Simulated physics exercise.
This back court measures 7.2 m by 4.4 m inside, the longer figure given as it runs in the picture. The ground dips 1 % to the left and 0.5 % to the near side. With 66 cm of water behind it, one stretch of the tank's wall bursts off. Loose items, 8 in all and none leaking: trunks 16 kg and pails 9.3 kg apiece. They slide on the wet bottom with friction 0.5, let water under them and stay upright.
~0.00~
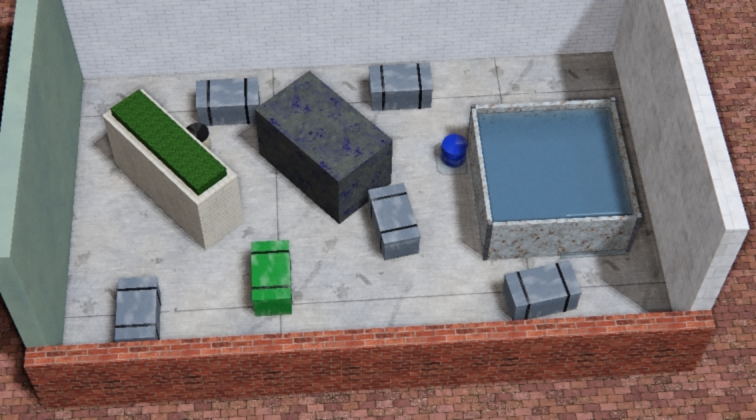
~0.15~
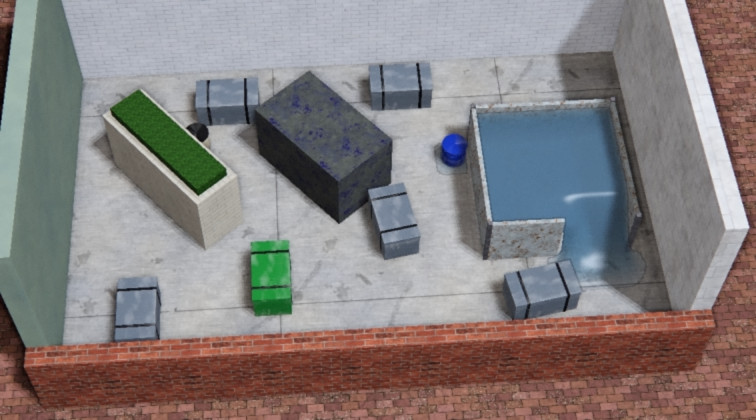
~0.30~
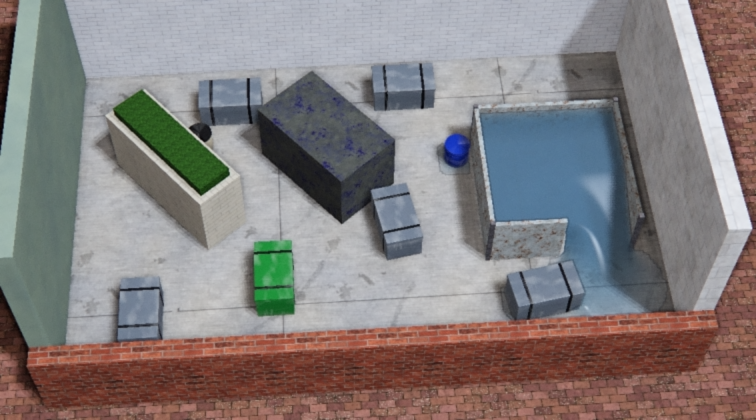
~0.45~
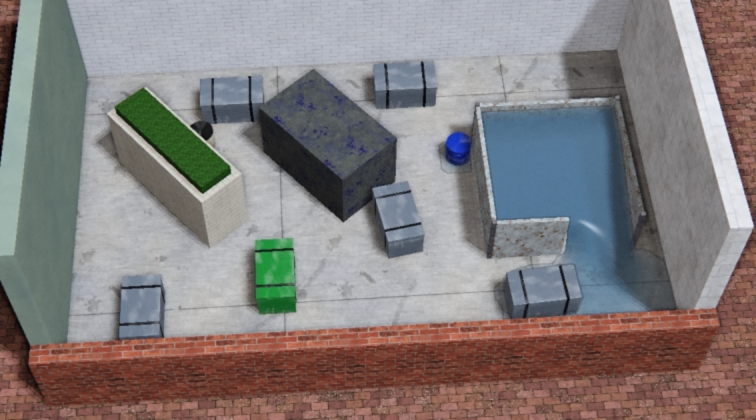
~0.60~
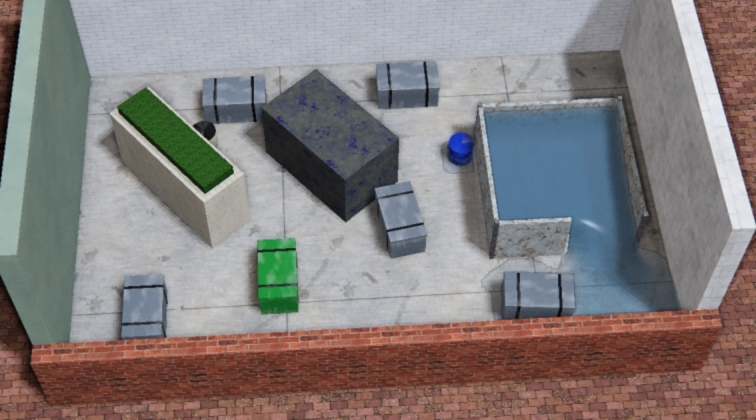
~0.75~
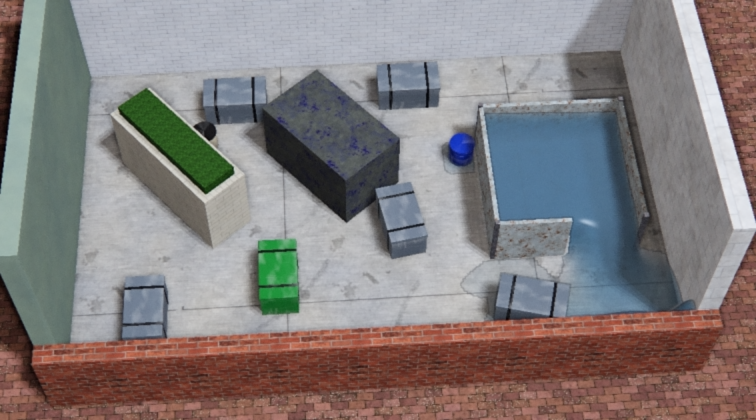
In this clip, part of a water tank's near wall gives way in a walled yard, and water spreads across the nearby ground, nudging one grey trunk slightly left while the green trunk and blue pail stay put.
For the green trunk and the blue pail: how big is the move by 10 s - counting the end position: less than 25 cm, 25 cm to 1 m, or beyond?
The green trunk ends far away; the blue pail stays put.
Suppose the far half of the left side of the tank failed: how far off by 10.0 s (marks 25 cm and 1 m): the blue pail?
In that case the blue pail gets carried off.
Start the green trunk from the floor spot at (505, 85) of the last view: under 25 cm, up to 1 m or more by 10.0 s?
It travels far.
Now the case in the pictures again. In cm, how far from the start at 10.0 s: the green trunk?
About 200 cm.
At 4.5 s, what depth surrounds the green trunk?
About 6 cm.
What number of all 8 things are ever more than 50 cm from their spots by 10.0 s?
That makes 5.
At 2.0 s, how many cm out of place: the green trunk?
About 0 cm.
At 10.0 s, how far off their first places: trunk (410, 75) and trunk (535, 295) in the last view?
In turn: 200 cm, 400 cm.
After 2.0 s the green trunk is near (278, 268), 0.0 m from its start, aground; the blue pail is near (462, 143), 0.0 m from its start, aground; 0 afloat.
After 4.5 s the green trunk is near (140, 235), 1.7 m from its start, aground; the blue pail is near (462, 143), 0.0 m from its start, aground; 2 afloat.
After 7.0 s the green trunk is near (141, 212), 1.8 m from its start, afloat; the blue pail is near (462, 143), 0.0 m from its start, aground; 5 afloat.
After 10.0 s the green trunk is near (137, 205), 1.9 m from its start, afloat; the blue pail is near (462, 143), 0.0 m from its start, aground; 7 afloat.
